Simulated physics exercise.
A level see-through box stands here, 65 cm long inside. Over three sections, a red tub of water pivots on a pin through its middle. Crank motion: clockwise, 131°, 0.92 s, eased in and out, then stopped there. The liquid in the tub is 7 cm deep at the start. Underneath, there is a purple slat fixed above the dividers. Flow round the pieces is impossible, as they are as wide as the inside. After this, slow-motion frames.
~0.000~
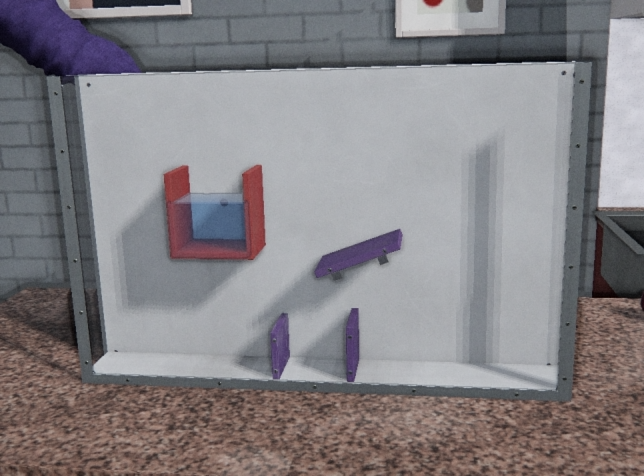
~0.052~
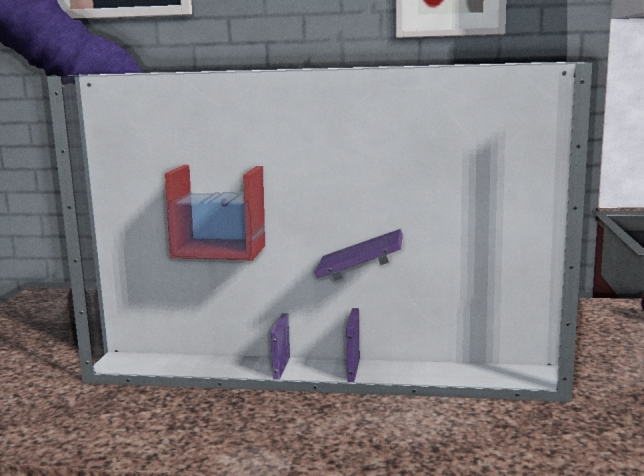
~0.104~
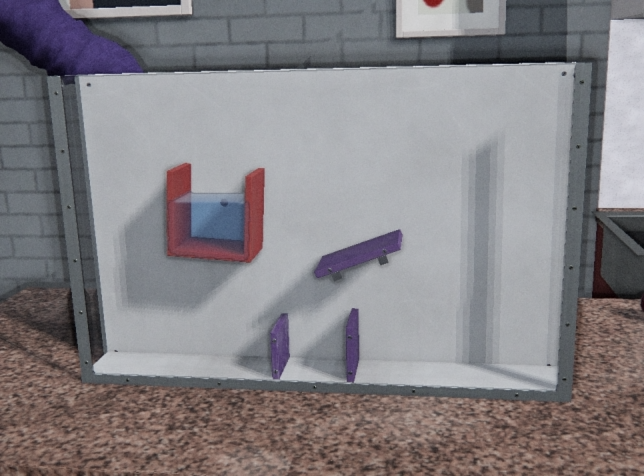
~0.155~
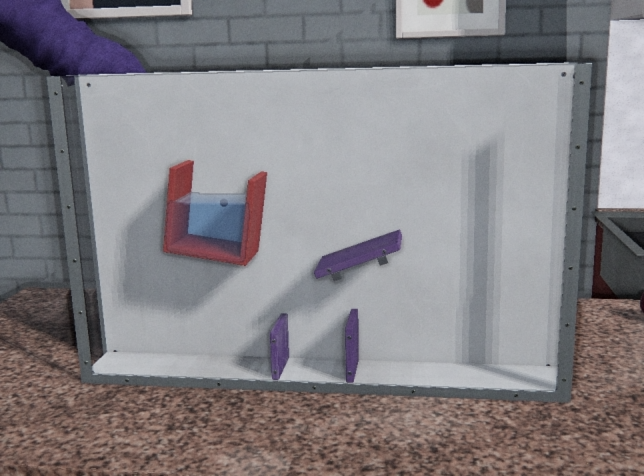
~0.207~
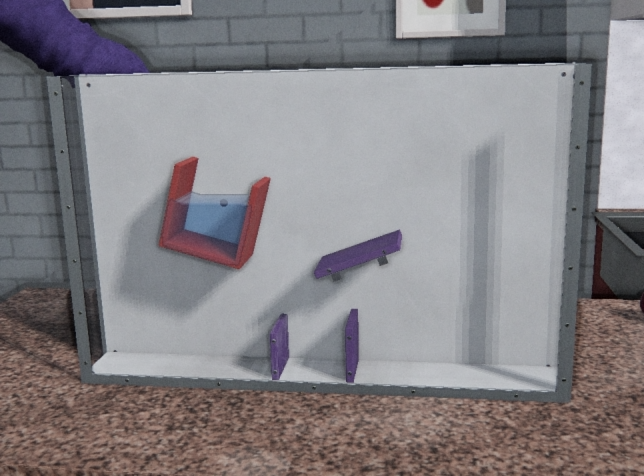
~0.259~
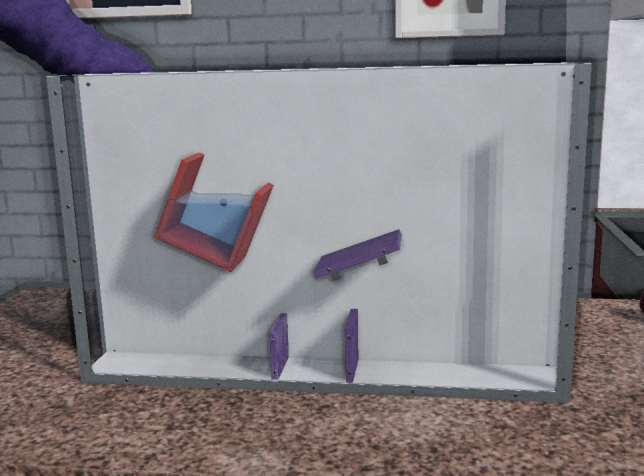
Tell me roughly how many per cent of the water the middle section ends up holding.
Around 55 in every hundred.
After 0.45 s 100 per cent has yet to come down; below, left 0, middle 0, right 0.
After 0.70 s 62 per cent has yet to come down; below, left 0, middle 38, right 0.
After 1.02 s 10 per cent has yet to come down; below, left 29, middle 54, right 7.
In the end the left section holds 32, the middle 57 and the right 11 per cent.
